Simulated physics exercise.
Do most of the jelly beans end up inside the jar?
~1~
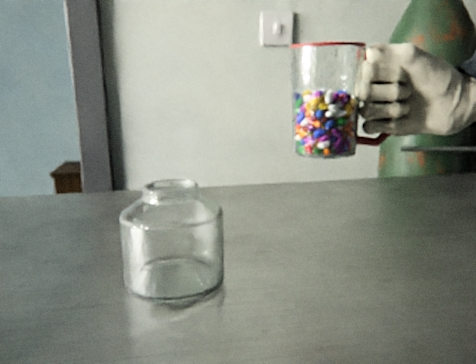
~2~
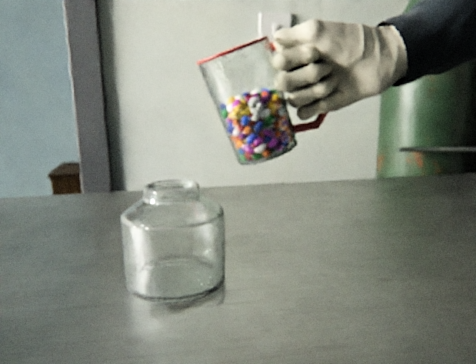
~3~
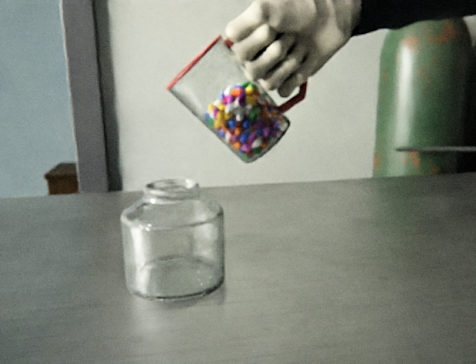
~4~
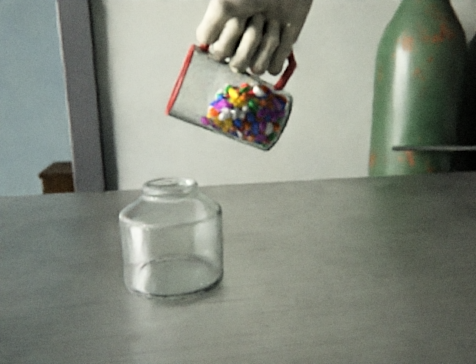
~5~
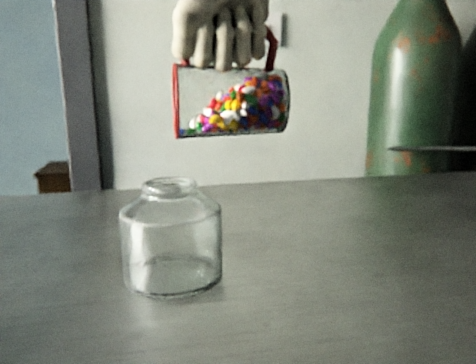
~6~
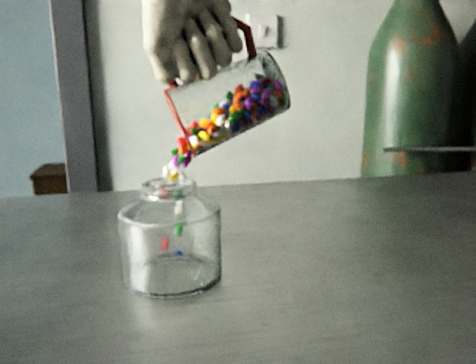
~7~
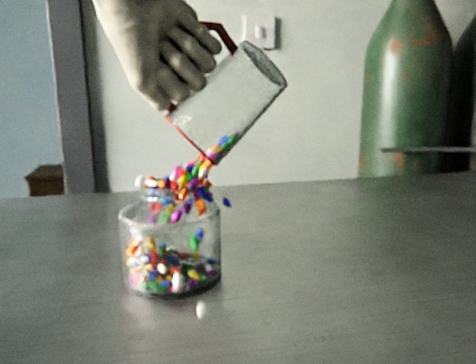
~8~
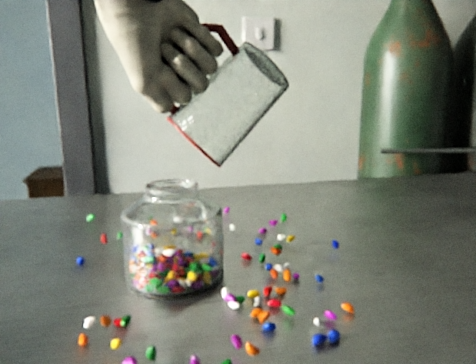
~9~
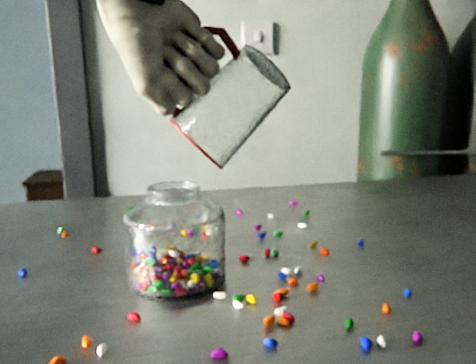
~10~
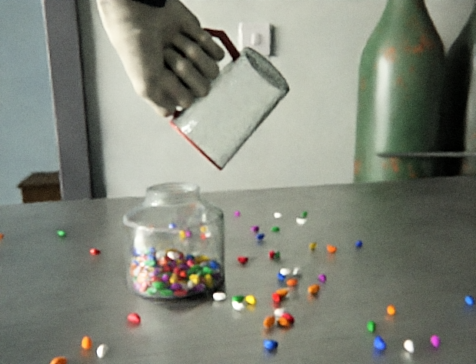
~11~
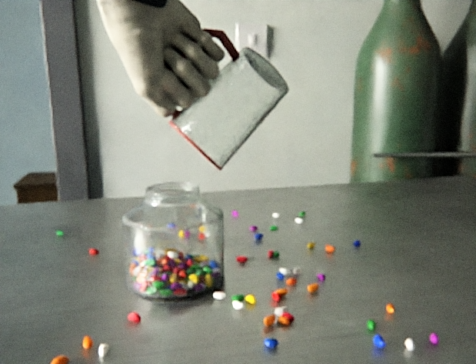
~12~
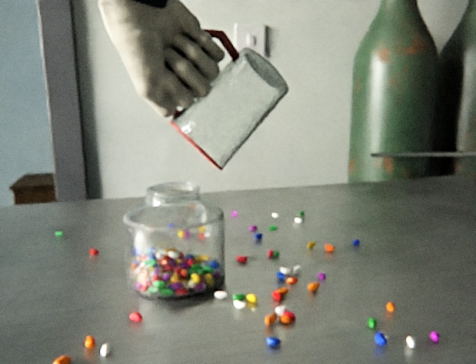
Yes, the larger part of them settles in the jar, though a fair share ends up scattered outside it and the cup is left empty.
The clip opens with a gloved hand holding a clear, red-rimmed cup of colourful jelly beans upright, above and to the right of an empty glass jar on a grey table. The hand carries the cup left and tips it until it lies on its side over the jar. As it tilts further, the beans slide past the rim and stream into the jar's mouth, then tumble out in a rush. Many bounce and scatter across the table. At the end the cup hangs tipped and empty, the jar holds a colourful heap, and stray beans lie around it.
